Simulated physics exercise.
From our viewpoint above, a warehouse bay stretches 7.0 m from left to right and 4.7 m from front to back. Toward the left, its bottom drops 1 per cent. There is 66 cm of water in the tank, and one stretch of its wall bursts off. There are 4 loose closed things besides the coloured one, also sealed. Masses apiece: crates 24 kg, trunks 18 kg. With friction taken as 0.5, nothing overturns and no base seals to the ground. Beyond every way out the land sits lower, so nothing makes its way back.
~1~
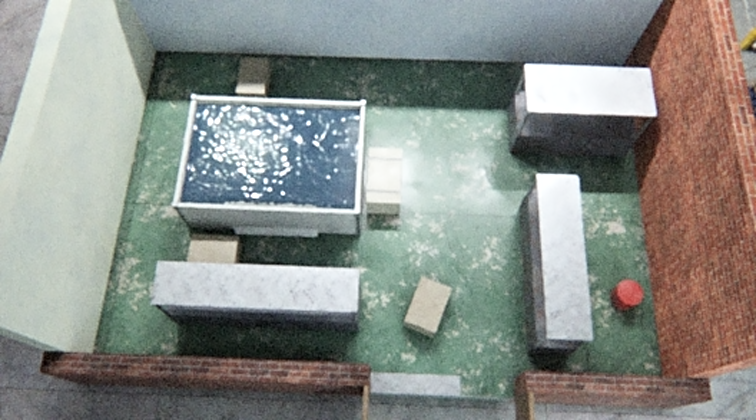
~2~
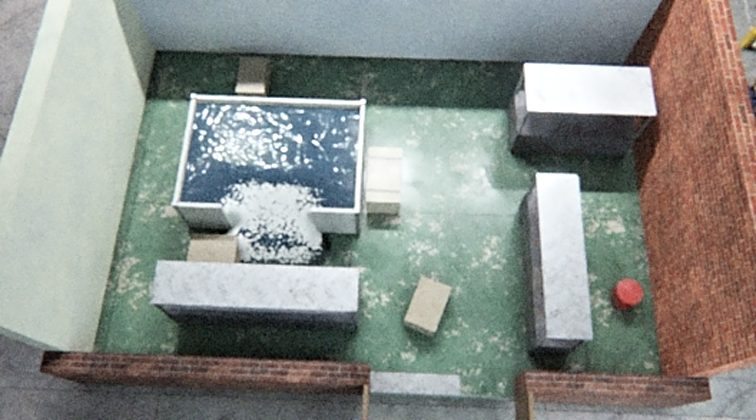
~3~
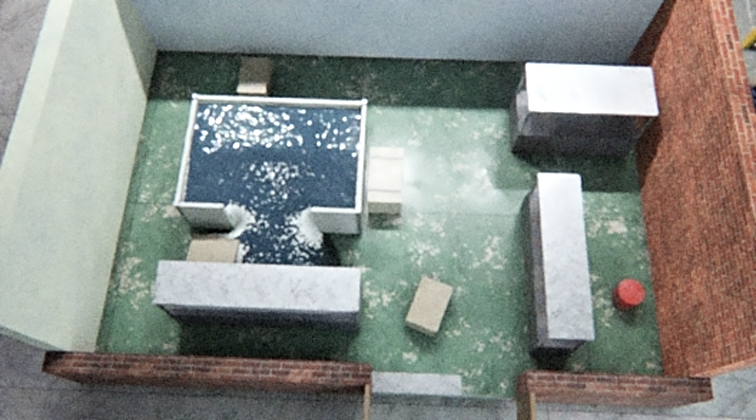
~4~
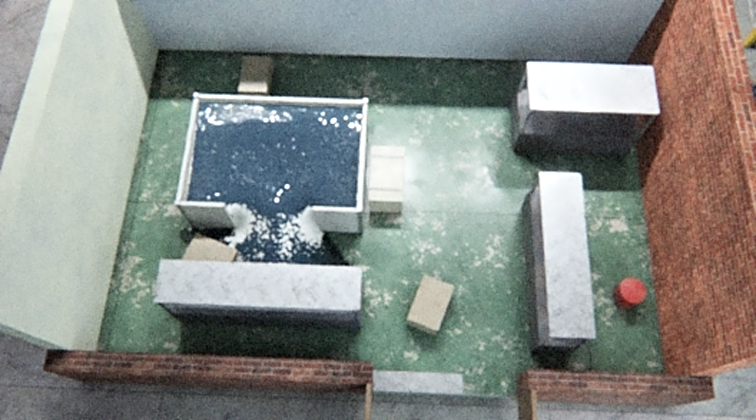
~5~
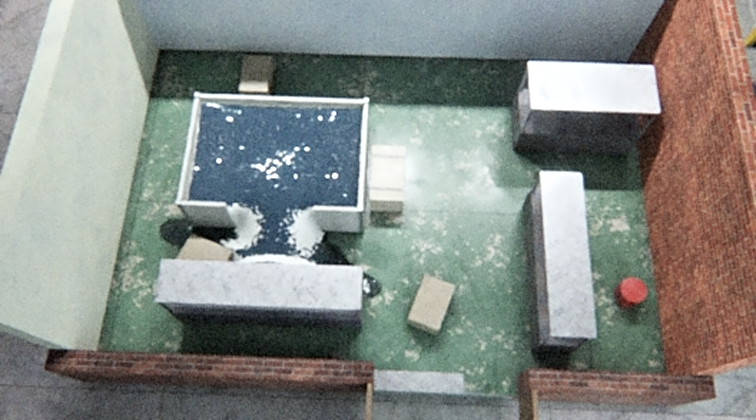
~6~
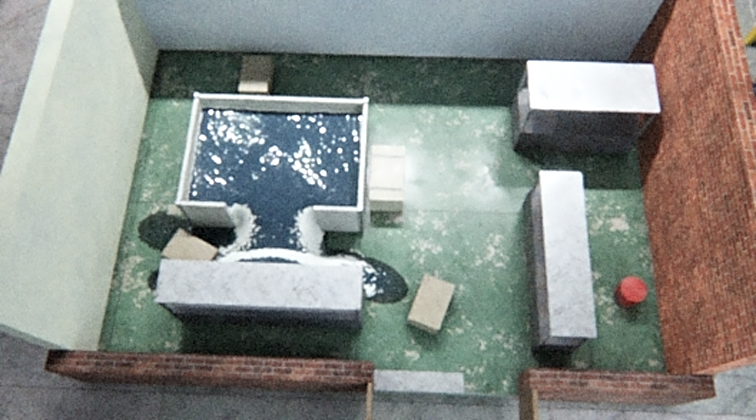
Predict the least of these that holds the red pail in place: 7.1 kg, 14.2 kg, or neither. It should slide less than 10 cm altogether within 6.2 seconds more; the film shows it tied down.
7.1 kg.
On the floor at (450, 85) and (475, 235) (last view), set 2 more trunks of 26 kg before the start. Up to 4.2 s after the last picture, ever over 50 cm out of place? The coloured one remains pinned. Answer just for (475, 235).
For that spot, it comes out too far.
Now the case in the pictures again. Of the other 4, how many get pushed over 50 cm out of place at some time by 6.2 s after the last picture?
I get 3.
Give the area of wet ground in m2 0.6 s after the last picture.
My estimate is roughly 10.0 m2.
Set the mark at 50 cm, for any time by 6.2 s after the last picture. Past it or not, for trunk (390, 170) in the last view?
Result - not that far.
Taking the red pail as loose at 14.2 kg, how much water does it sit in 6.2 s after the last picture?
Something like 7 centimetres.
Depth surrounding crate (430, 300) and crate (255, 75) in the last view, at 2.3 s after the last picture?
Depths: Near 5 cm, then near 0 cm.
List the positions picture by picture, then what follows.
The first frame shows the red pail at (631, 293), on the bottom; 3.3 m2 under water; 0 of 5 have shifted.
The second frame shows the red pail at (630, 292), on the bottom; water covers 3.9 m2; 0 of 5 have shifted.
The third frame shows the red pail at (632, 292) rests on the ground; water covers 4.5 m2; 0 of 5 have shifted.
The fourth frame shows the red pail at (634, 291), on the bottom; 4.6 m2 under water; 1 of 5 have shifted.
The fifth frame shows the red pail at (635, 290), on the bottom; 4.9 m2 under water; 1 of 5 have shifted.
The sixth frame shows the red pail at (634, 289), on the bottom; water covers 5.5 m2; 1 of 5 have shifted.
Then, 0.6 s after the last picture the red pail would be 0 cm from its start with 7.1 kg and 0 cm from its start with 14.2 kg; 0 cm of water round it then.
Then, 2.3 s after the last picture the red pail would be 0 cm from its start with 7.1 kg and 0 cm from its start with 14.2 kg; 0 cm of water round it then.
Then, 4.2 s after the last picture the red pail would be 0 cm from its start with 7.1 kg and 0 cm from its start with 14.2 kg; 4 cm of water round it then.
Then, 6.2 s after the last picture the red pail would be 0 cm from its start with 7.1 kg and 0 cm from its start with 14.2 kg; 7 cm of water round it then.
